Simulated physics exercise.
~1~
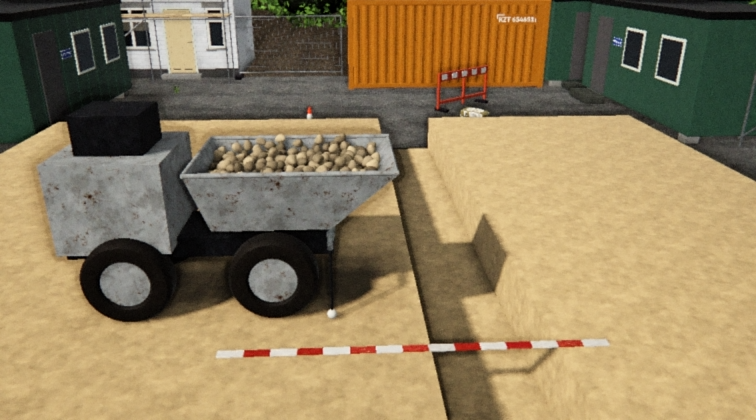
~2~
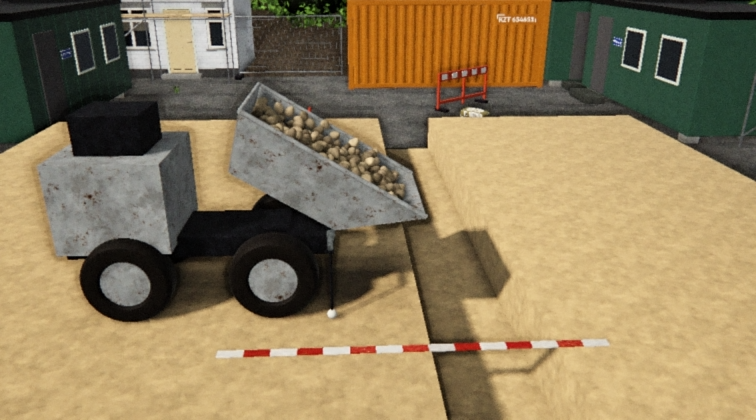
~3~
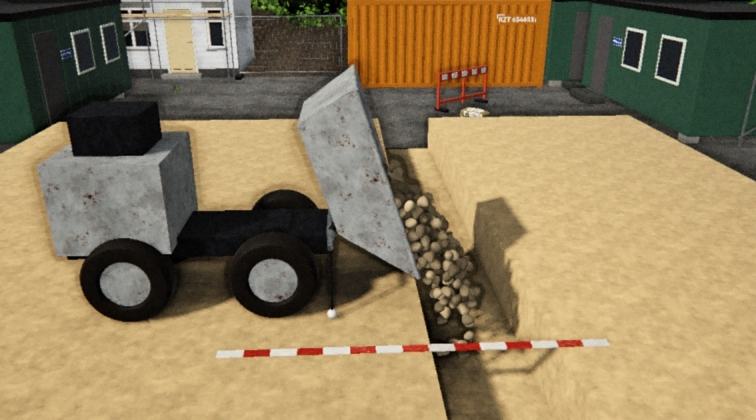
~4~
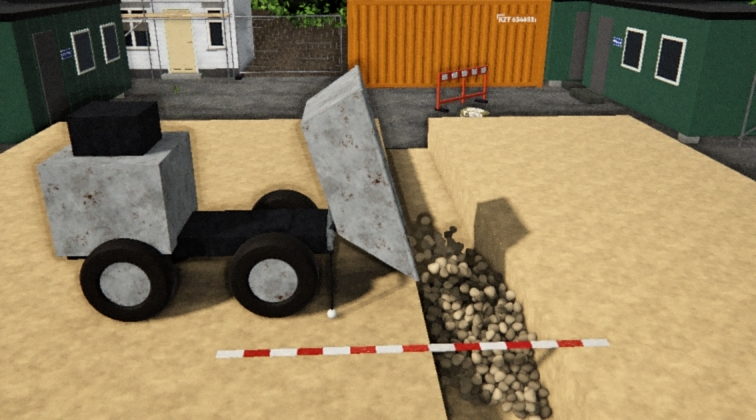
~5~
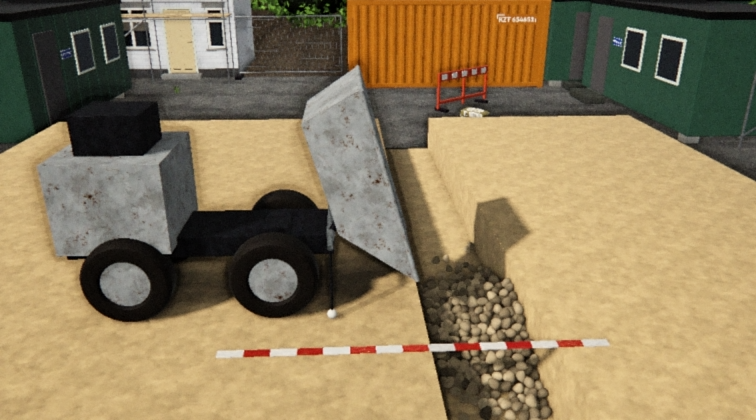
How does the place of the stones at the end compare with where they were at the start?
At the start the stones are heaped in the dumper's level skip. By the end they lie lower and further right, in the trench beside the dumper.
